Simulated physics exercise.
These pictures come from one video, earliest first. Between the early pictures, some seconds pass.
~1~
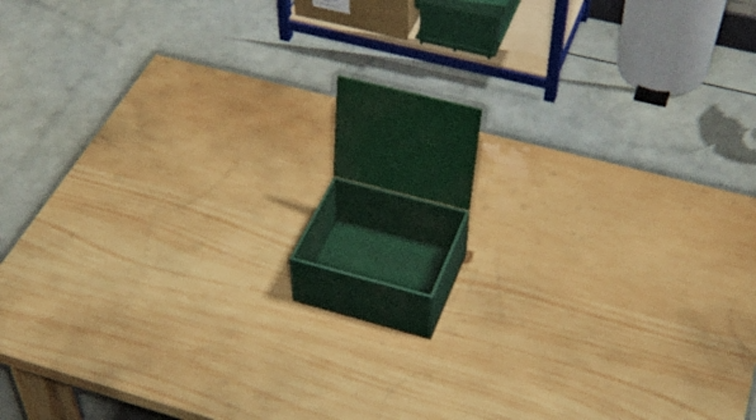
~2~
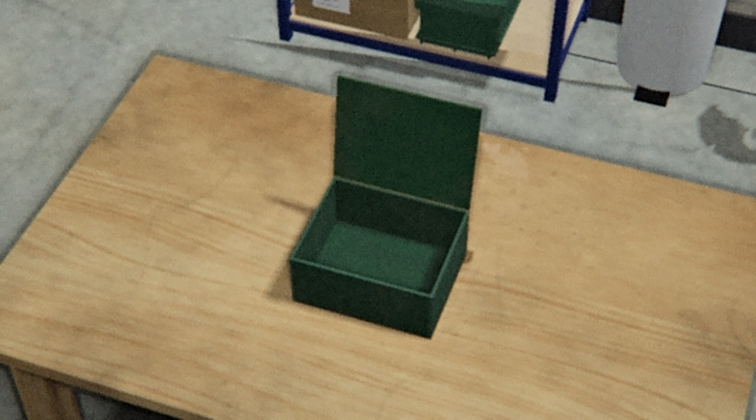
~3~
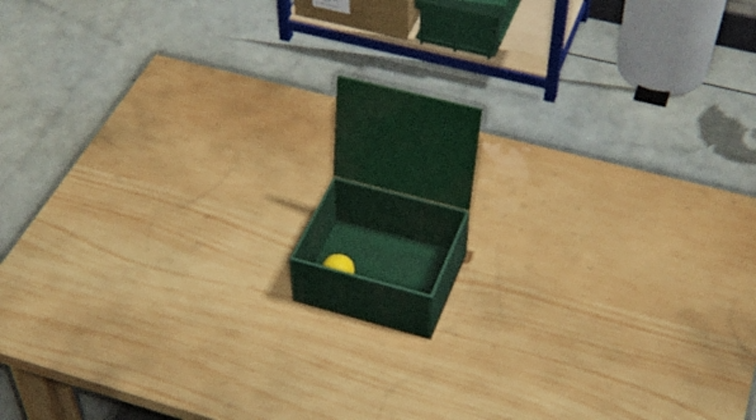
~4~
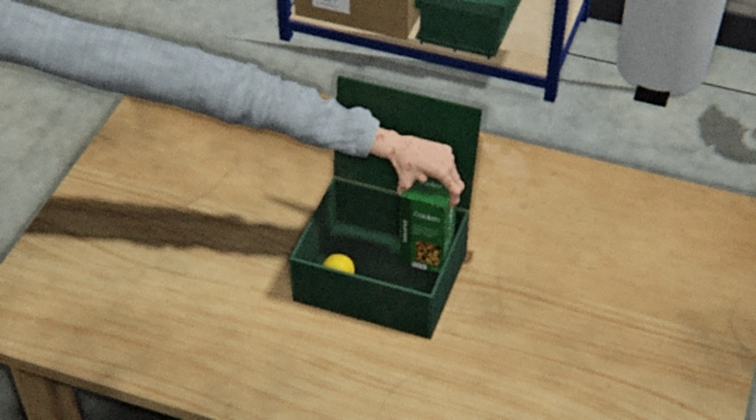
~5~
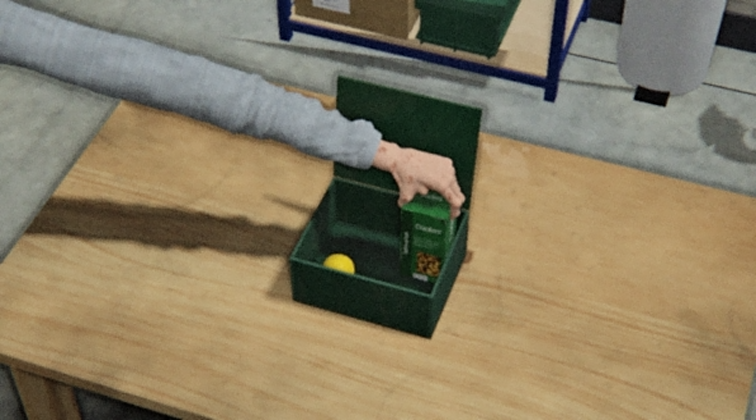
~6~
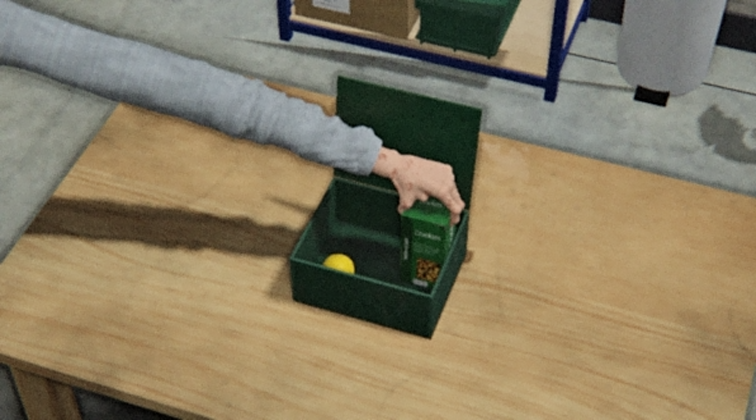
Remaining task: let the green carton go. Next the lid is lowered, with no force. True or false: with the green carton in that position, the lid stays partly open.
True.
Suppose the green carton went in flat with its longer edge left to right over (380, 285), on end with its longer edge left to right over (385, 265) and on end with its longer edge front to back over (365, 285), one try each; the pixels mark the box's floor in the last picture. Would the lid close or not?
Lid left open; lid left open; lid down.
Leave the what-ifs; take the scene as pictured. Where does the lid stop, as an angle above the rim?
Around 60 degrees.
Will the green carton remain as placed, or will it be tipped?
Once everything settles, the green carton keeps its original angle.
Then, 1.20 s past the last view, lid starting down.
Then, 1.50 s past the last view, lid 66° above the rim.
Finally, lid 59° above the rim; both still in place. Final places as the last picture's camera would see them, green carton near (428, 241).
